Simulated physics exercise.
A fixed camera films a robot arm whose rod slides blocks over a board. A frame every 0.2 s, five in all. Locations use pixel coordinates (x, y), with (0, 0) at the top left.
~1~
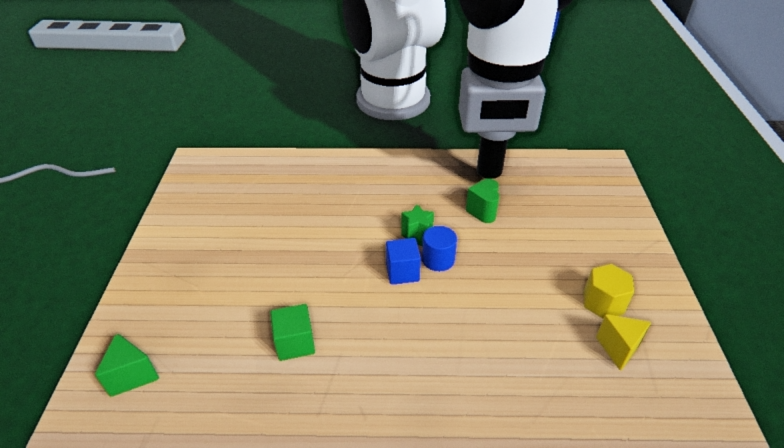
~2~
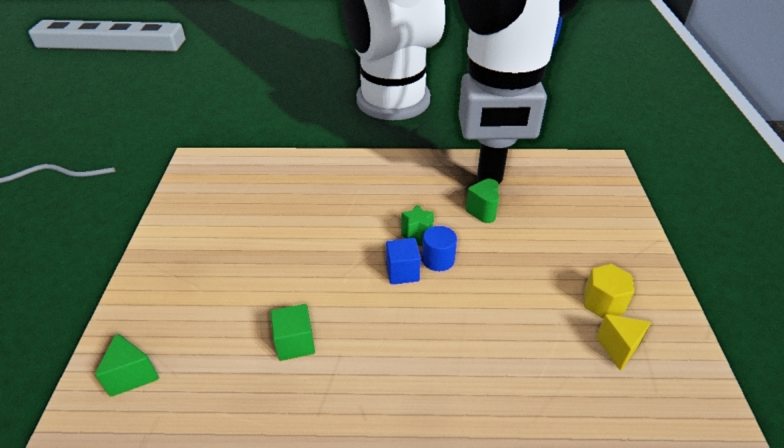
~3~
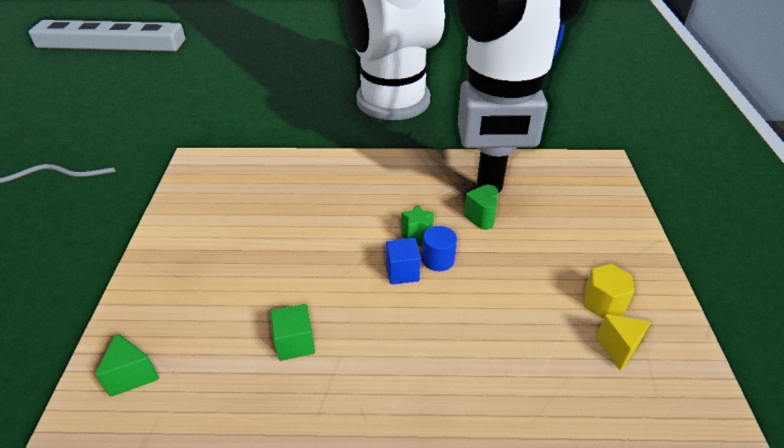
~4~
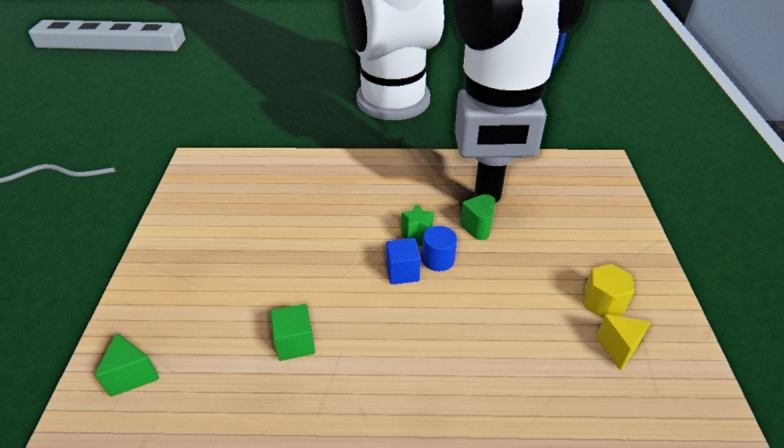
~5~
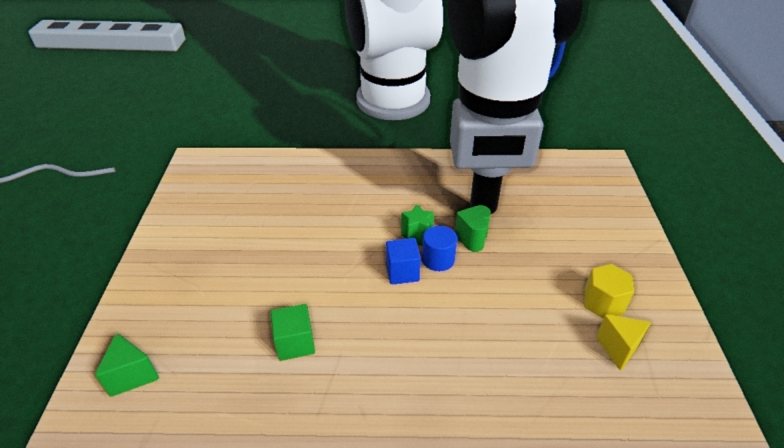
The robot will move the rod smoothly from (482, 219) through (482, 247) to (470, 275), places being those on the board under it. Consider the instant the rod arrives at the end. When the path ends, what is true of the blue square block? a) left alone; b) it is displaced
a: Left alone.
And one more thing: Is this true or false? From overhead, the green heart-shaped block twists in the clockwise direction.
This is true.
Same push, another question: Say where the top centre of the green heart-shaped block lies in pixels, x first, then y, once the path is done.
For the centre of its top, I'd go with (450, 266).
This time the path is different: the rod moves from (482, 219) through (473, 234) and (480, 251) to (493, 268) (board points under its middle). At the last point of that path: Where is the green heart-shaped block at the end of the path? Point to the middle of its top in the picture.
Near (471, 254).
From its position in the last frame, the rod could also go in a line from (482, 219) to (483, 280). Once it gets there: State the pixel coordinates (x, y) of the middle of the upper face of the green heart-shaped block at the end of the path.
The middle of its upper face will lie at (457, 261).
The first path, step by step. Halfway along, rod at (484, 236); blue disc at (435, 238); green heart-shaped block at (467, 241), turned 45° clockwise.
At the end, rod at (471, 264); blue square block in place; blue disc at (435, 238); green heart-shaped block at (450, 266), turned 85° clockwise.
